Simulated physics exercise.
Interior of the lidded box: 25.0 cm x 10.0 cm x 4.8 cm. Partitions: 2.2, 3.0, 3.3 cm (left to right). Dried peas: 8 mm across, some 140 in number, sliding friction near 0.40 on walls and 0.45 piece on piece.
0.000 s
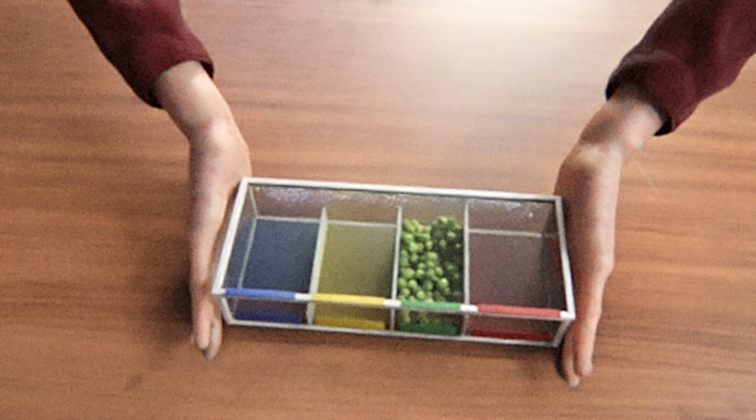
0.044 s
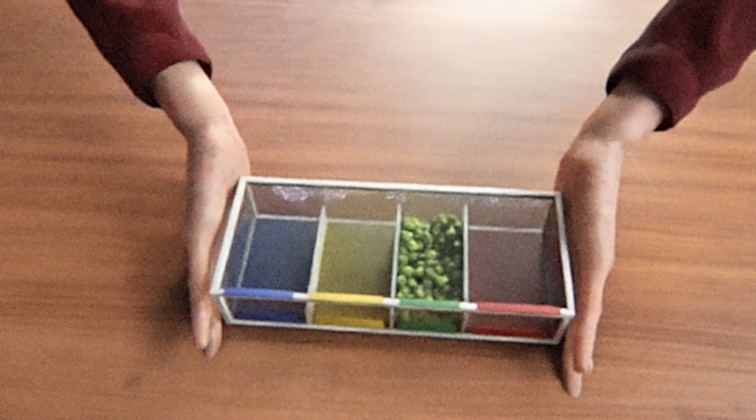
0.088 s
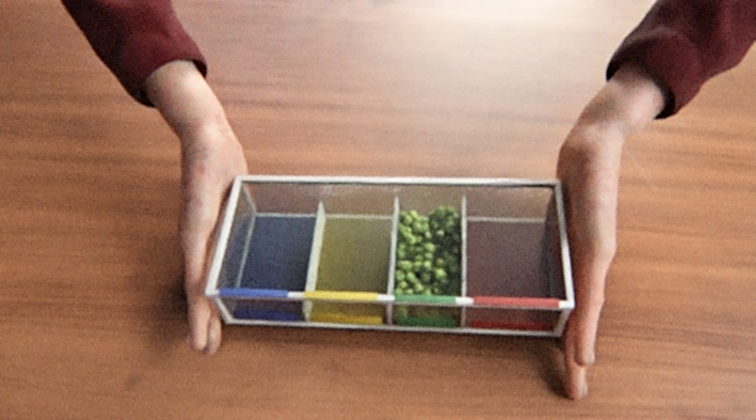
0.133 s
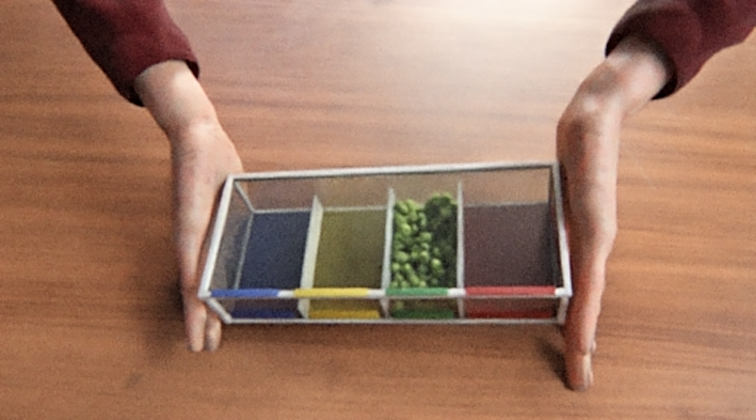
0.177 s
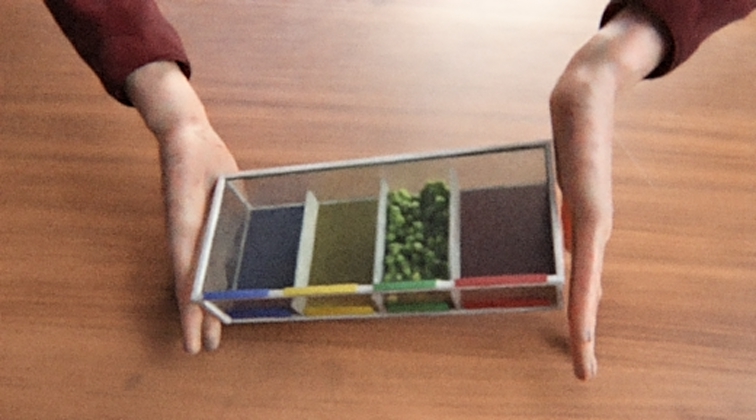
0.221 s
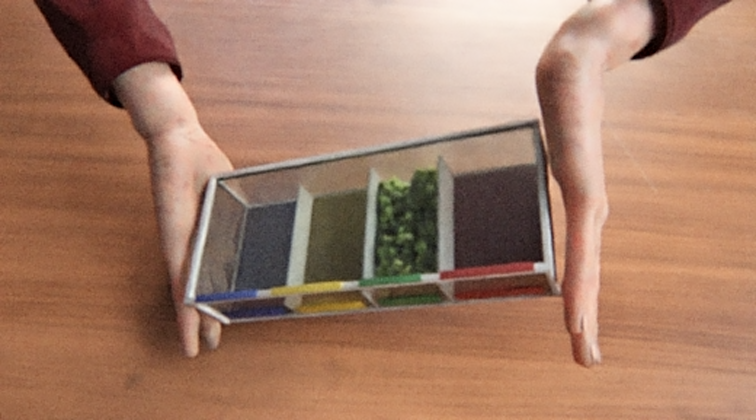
At the start, two hands in dark red sleeves hold a clear divided box level above a wooden surface, with green peas in the green-marked section. The hands then tilt it, raising the right end while the left end dips slightly, and the peas remain in their section.
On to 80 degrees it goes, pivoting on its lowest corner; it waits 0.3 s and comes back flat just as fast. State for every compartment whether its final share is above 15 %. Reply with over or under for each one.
Red: Under, blue: Over, green: Over, yellow: Under.
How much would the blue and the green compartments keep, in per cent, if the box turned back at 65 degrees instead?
The blue compartment would hold 10 per cent, the green one 80 per cent.
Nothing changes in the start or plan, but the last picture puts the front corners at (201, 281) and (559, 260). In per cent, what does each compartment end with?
Red 0; blue 35; green 65; yellow 5.
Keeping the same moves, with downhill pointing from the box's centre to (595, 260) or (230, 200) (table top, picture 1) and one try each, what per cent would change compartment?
Approximately 20 percent, then 55 percent.
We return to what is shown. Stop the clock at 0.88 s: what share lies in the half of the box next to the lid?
Estimate: Near 40 per cent.
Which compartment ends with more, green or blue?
I'd say the green side has more in it.
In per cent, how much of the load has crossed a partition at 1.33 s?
It comes to some 45 per cent.
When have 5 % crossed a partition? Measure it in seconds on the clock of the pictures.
0.65 s, roughly.
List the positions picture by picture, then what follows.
The first picture shows box tilt 0 degrees, front corners at (219, 290) and (568, 314); green 100 %.
The second picture shows box tilt 1 degrees, front corners at (218, 290) and (568, 311).
The third picture shows box tilt 4 degrees, front corners at (213, 291) and (567, 303), lowest corner left front.
The fourth picture shows box tilt 10 degrees, front corners at (206, 293) and (564, 290), lowest corner left front.
The fifth picture shows box tilt 16 degrees, front corners at (199, 296) and (557, 277), lowest corner left front.
The sixth picture shows box tilt 22 degrees, front corners at (192, 299) and (545, 264), lowest corner left front; green 100 %. The box's pace is about 140 degrees a second.
After 0.88 s, tilt 80 degrees; blue 30 %, green 60 %, yellow 15 %.
After 1.33 s, tilt 42 degrees; blue 40 %, green 55 %, yellow 5 %.
After 1.85 s, tilt 0 degrees; blue 40 %, green 55 %, yellow 5 %.
In the end, at 2.3 s, red 0 %, blue 40 %, green 55 %, yellow 5 %.
